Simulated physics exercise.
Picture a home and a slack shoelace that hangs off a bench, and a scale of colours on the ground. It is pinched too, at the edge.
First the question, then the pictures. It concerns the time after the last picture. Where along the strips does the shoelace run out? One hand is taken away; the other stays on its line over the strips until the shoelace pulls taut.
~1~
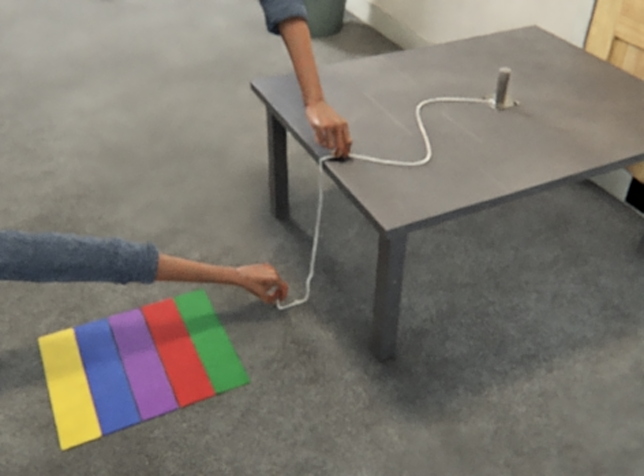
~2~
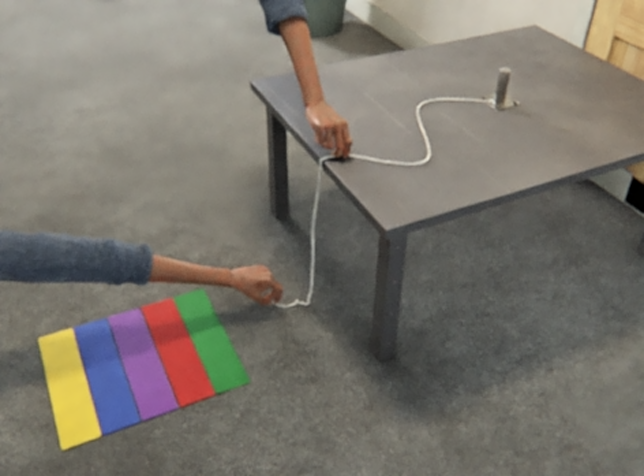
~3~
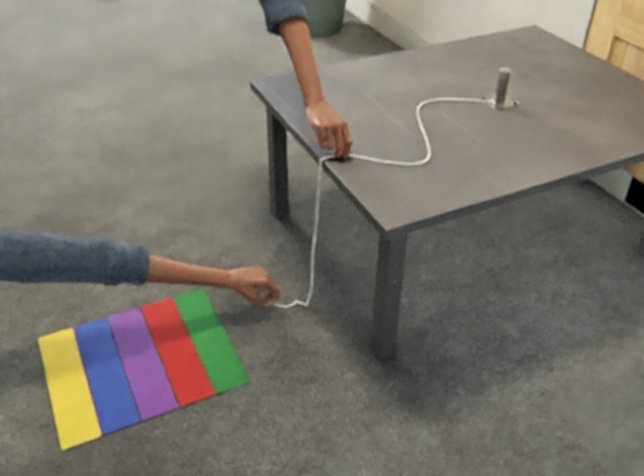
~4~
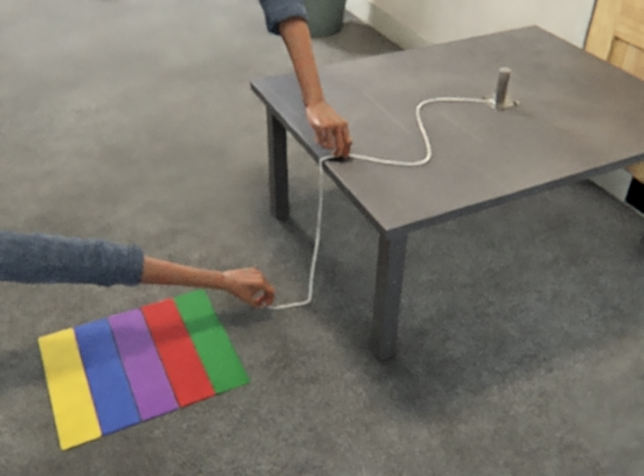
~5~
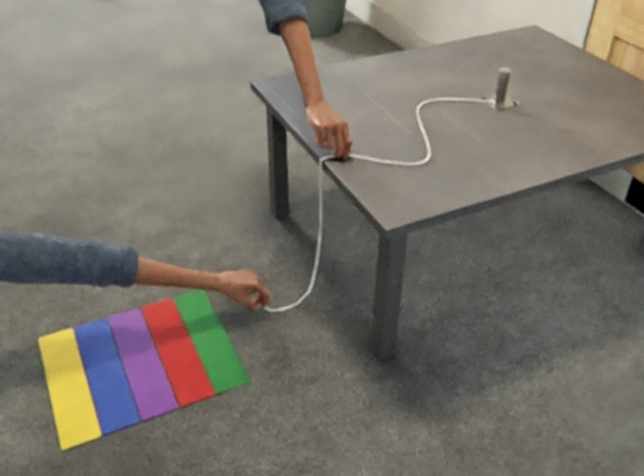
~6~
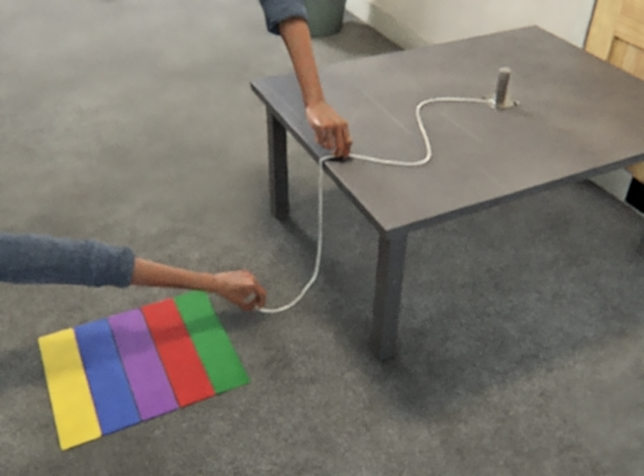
Over the yellow strip.
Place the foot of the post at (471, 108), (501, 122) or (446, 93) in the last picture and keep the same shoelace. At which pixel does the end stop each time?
Per try, approx.: (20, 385); (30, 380); (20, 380).
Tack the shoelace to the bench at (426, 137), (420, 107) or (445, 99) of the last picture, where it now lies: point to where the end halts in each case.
Going through the three tries, you get (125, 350), (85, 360) and (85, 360).
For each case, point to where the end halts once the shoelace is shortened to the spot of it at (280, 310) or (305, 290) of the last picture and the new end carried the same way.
Estimated pixels: (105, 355) then (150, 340).
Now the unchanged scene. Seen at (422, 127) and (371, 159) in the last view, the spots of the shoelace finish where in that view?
The first finishes about (396, 135) and the second about (295, 184).
A little later, end near (125, 349); over purple.
Next, end near (89, 360); over blue.
When it is tight, end near (68, 367); over yellow. It halts on the yellow strip.
